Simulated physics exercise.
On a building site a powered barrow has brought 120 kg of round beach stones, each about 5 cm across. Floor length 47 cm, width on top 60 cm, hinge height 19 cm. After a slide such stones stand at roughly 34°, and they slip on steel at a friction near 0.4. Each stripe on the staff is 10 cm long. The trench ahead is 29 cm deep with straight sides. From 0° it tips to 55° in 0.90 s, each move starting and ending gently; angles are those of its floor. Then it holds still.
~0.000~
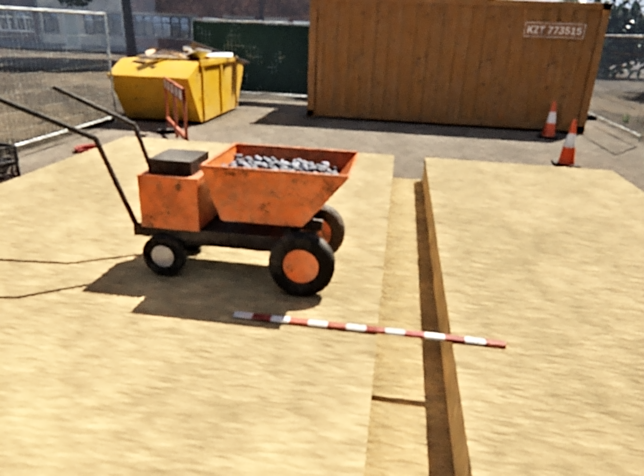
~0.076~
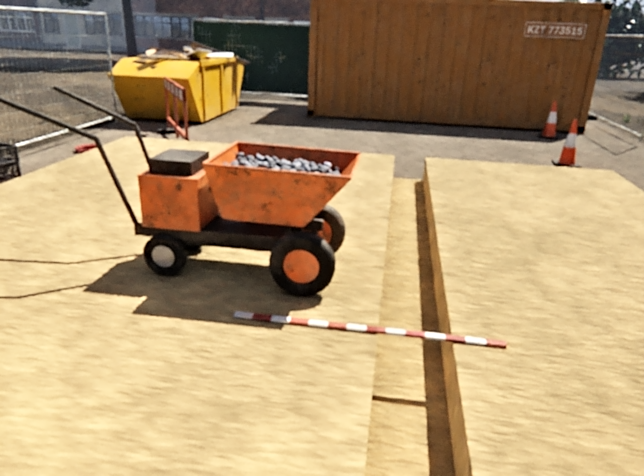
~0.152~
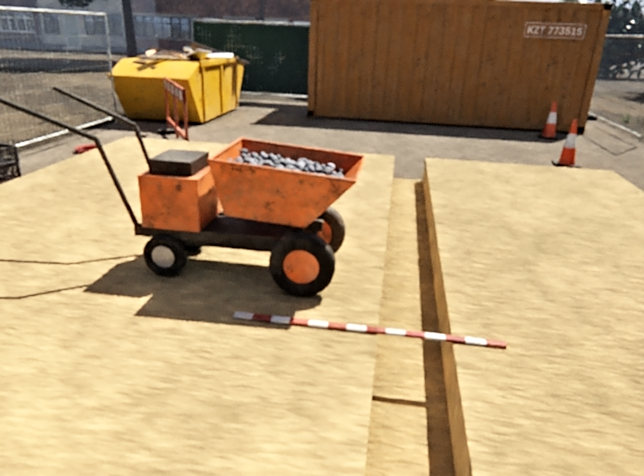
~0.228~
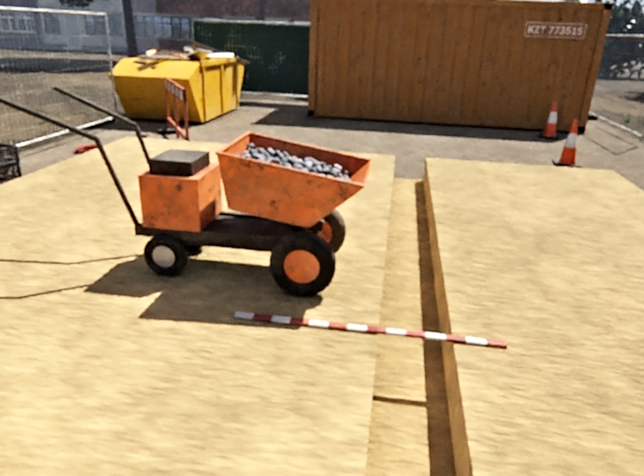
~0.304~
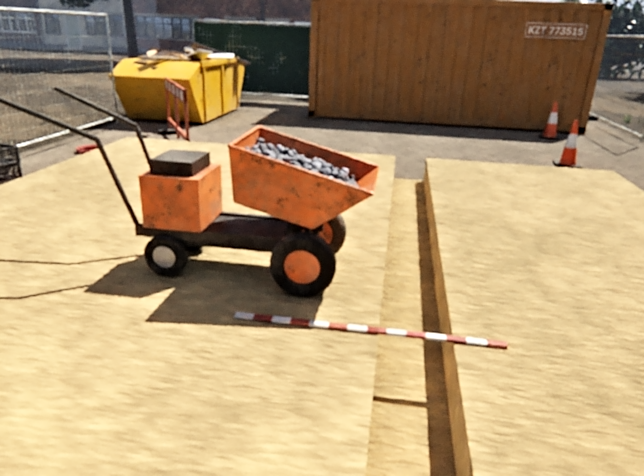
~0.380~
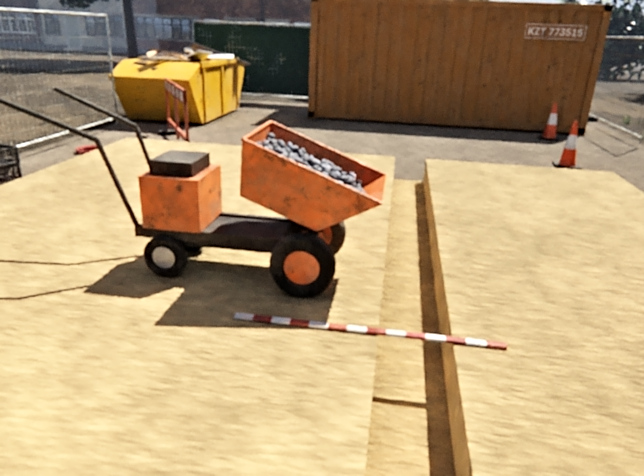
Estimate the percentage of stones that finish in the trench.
About 48 per cent.
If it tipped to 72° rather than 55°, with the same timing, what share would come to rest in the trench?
In that case some 75 per cent.
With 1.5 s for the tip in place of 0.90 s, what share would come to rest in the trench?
It would be near 55 per cent.
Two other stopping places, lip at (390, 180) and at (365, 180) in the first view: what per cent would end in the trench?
Near 15 per cent from the first place, 35 from the second.
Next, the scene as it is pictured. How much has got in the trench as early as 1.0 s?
Some 10 per cent.
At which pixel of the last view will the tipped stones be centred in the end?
Their middle is at about (424, 321).
After 0.7 s the floor is at 47°; 100 % in the tray; the foremost stones are at (388, 226).
After 1.0 s the floor is at 55°; 90 % in the tray, 10 % in the trench; the foremost stones are at (446, 287).
After 1.4 s the floor is at 55°; 60 % in the tray, 25 % in the trench, 15 % past the trench; the foremost stones are at (519, 295).
After 3.3 s the floor is at 55°; 35 % in the tray, 48 % in the trench, 18 % past the trench; the foremost stones are at (597, 311).
